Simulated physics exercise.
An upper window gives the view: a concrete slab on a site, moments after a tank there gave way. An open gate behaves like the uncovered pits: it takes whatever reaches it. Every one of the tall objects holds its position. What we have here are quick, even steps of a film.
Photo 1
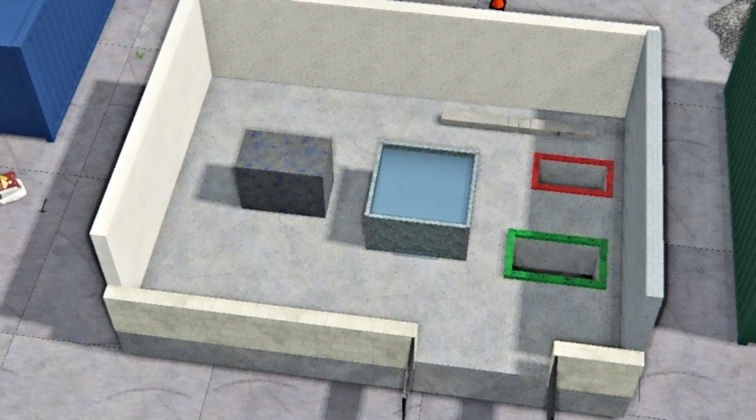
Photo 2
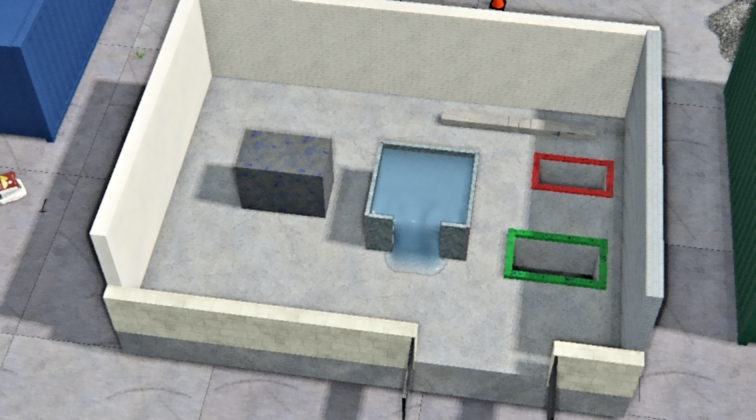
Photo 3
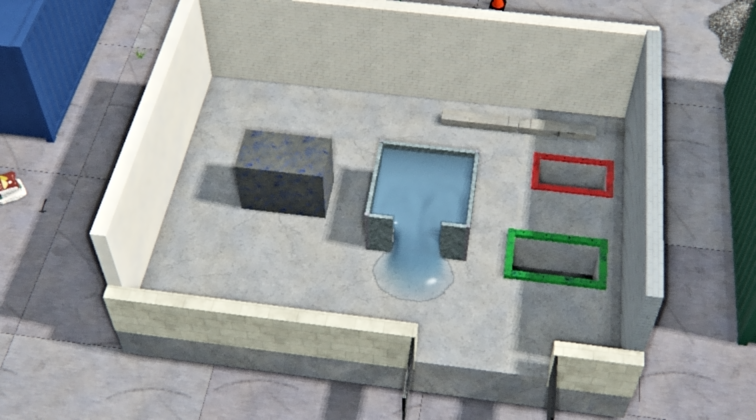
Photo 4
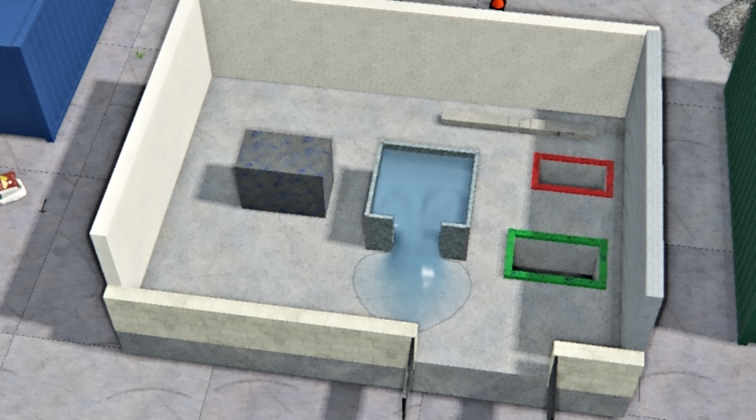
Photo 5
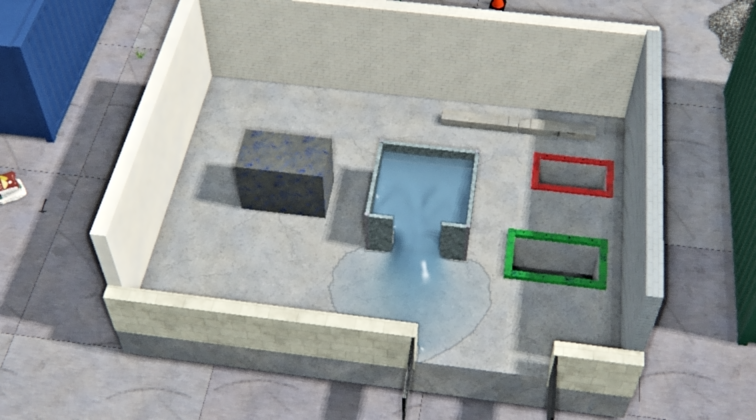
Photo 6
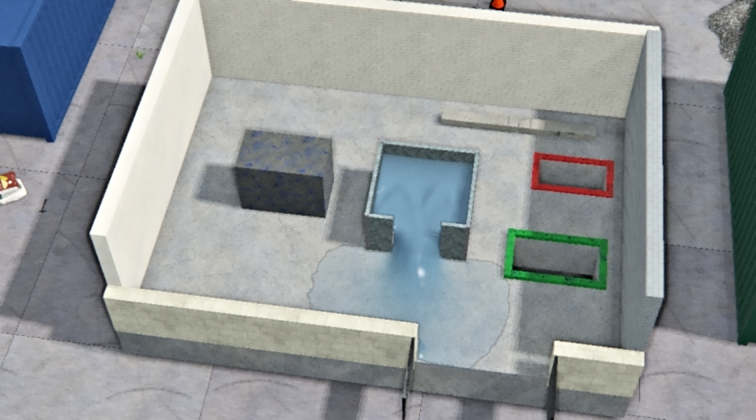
Water pours from a gap in the tank's front and spreads across the walled slab.
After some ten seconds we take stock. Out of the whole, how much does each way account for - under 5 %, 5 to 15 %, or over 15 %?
In the end gate: Upwards of fifteen per cent, red pit: Short of a twentieth, green pit: Short of a twentieth.
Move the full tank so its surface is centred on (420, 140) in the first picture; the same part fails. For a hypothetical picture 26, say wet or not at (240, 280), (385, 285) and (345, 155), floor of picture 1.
Location one: Soaked; location two: Soaked; location three: Bone dry.
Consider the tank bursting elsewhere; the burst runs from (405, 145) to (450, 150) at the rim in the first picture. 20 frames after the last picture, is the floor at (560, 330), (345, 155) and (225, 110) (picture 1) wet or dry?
Note, points one to three: Unreached / unreached / reached and soaked.
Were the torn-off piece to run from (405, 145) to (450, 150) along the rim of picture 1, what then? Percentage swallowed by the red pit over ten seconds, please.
Approximate share, red: 15 in a hundred.
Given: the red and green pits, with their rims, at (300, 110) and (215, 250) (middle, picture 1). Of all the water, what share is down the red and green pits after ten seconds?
Per cent: Red 0, green 6.
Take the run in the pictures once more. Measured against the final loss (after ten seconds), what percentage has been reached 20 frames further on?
My guess would be around 60 percent.
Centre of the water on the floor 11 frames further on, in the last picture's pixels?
Near (385, 260) in the last view.
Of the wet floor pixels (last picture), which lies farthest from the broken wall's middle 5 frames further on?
About (197, 321).
A moment on, water covers 20 % of the floor; the gate 7 %, the red pit 0 %, the green pit 0 %.
Next, water covers 25 % of the floor; the gate 16 %, the red pit 0 %, the green pit 0 %.
Then, water covers 35 % of the floor; the gate 25 %, the red pit 0 %, the green pit 0 %.
Later, water covers 55 % of the floor; the gate 35 %, the red pit 0 %, the green pit 0 %.
In the end, water covers 80 % of the floor; the gate 41 %, the red pit 0 %, the green pit 0 %.
